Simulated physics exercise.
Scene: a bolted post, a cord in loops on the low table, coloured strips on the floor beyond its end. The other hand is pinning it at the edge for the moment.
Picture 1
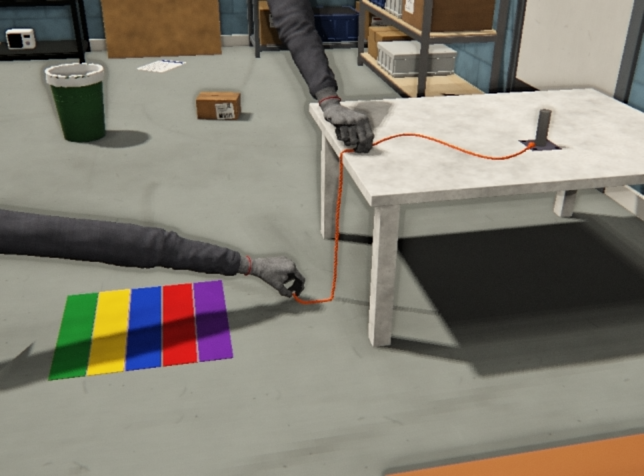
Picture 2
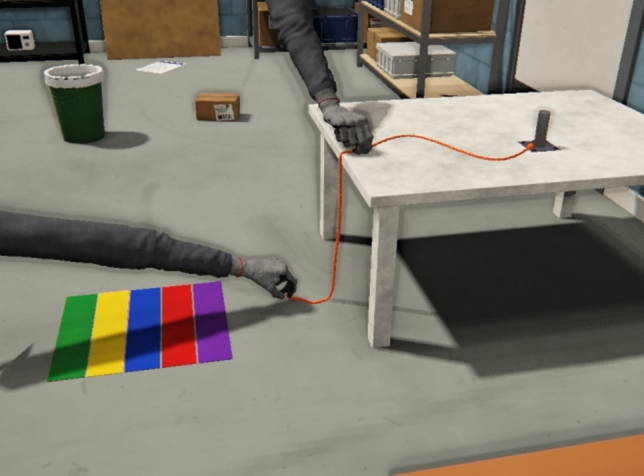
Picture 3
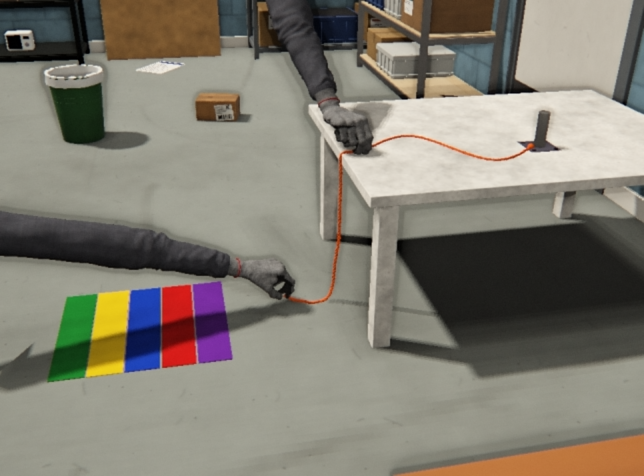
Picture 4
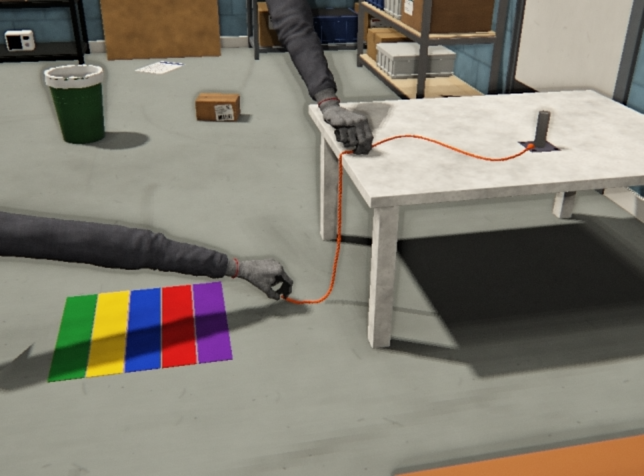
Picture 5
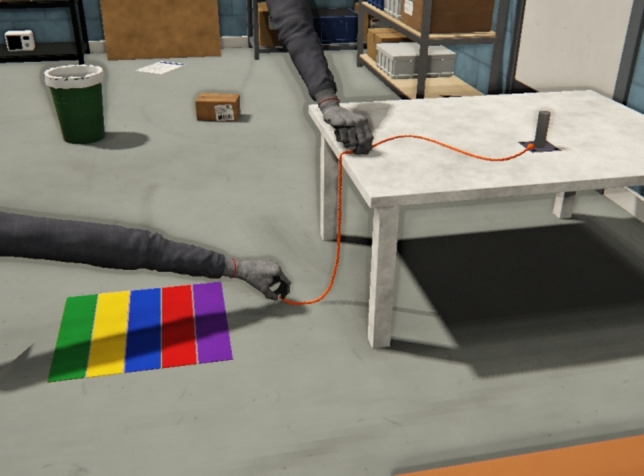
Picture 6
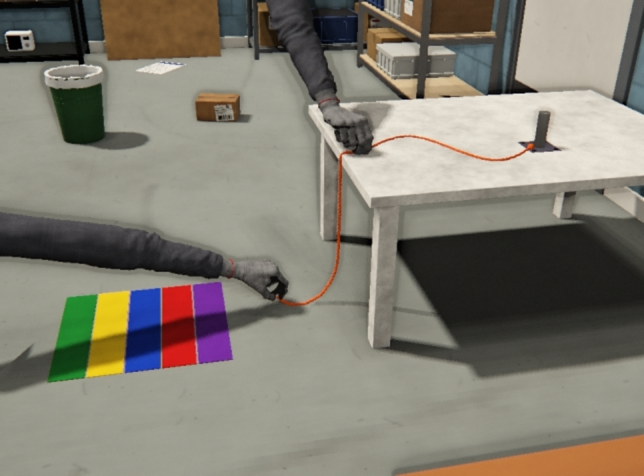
The clip opens on a gloved hand pinning an orange cord at the edge of a white table, while another gloved hand holds its lower end near coloured strips on the floor. The lower hand draws the end slightly left, and the cord's lower bend shifts a little while the upper hand stays still.
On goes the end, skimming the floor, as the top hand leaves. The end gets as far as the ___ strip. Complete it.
The end gets as far as the yellow strip.
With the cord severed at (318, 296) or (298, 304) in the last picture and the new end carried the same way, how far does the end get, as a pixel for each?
In order, about (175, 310) and about (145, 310).
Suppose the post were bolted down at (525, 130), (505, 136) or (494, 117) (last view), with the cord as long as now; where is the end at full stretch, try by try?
Approximate pixels in order: (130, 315), (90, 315), (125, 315).
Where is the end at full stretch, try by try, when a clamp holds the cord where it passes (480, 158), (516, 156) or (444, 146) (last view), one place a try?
In order of the tries: About (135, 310), about (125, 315), about (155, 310).
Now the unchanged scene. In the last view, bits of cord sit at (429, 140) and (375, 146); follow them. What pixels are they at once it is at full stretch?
About (392, 151), and the other about (324, 169).
A little later, end near (179, 307); over red.
Next, end near (136, 312); over blue.
When it is tight, end near (111, 315); over yellow. It halts on the yellow strip.
